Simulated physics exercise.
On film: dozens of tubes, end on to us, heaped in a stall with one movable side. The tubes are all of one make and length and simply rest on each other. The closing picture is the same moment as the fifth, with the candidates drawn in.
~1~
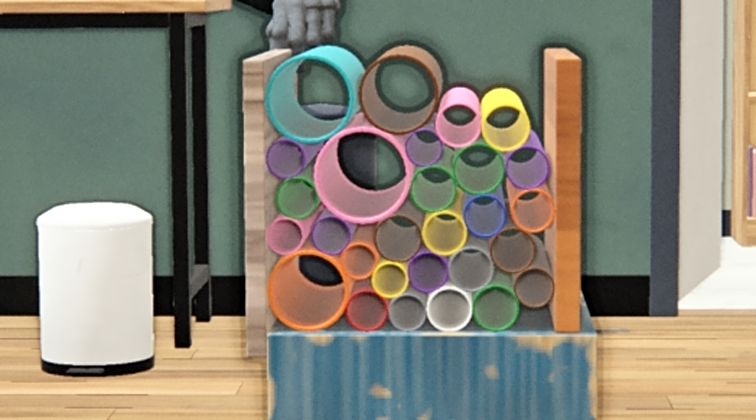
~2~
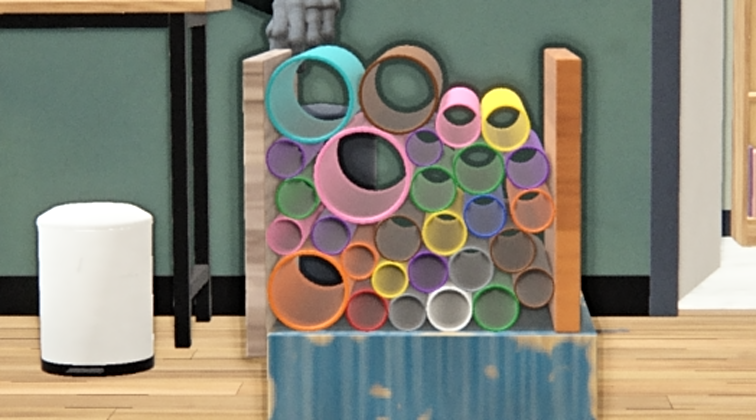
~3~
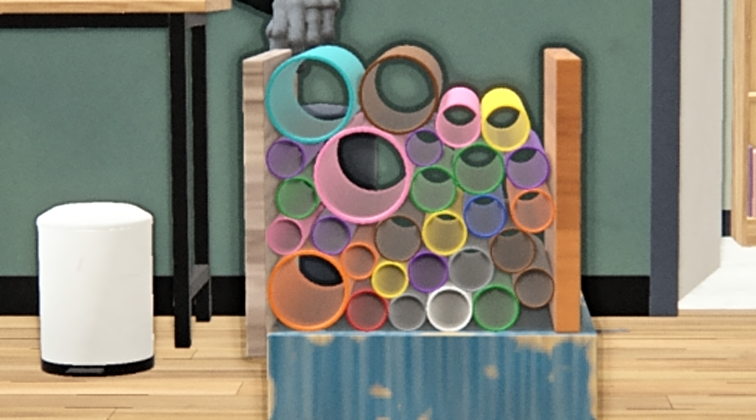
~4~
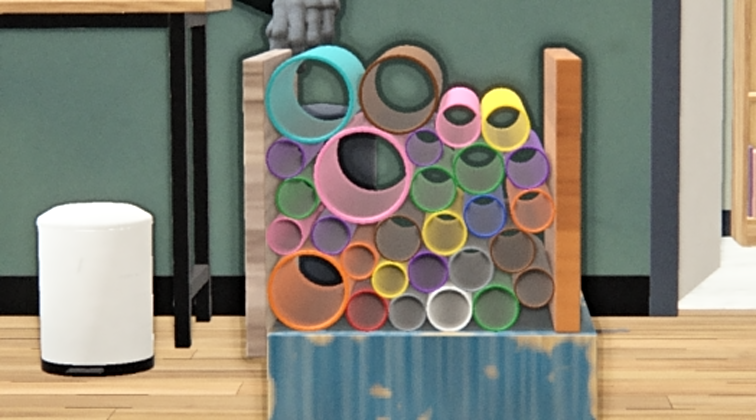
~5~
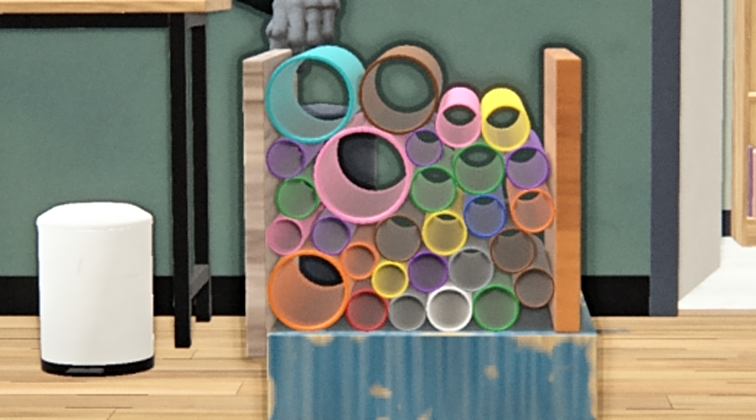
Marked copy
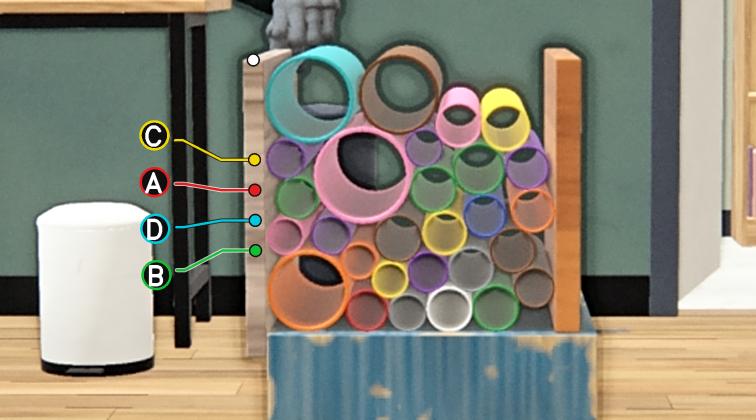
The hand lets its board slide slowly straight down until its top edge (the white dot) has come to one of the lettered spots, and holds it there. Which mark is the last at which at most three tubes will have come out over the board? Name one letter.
Stop at B.
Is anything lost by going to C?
No, at C.
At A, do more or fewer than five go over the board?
At A, fewer than five.
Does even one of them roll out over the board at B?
Yes.
On the marked copy, A at (255, 190); B at (256, 251); C at (255, 160); D at (255, 221); the white dot at (253, 60).
Taking B. A third of the way, top of the board (265, 142).
Two thirds of the way, top of the board (266, 235).
When it is over, top of the board (266, 250), two out over the board.
As for the rest, A none out over the board; C none out over the board; D two out over the board.
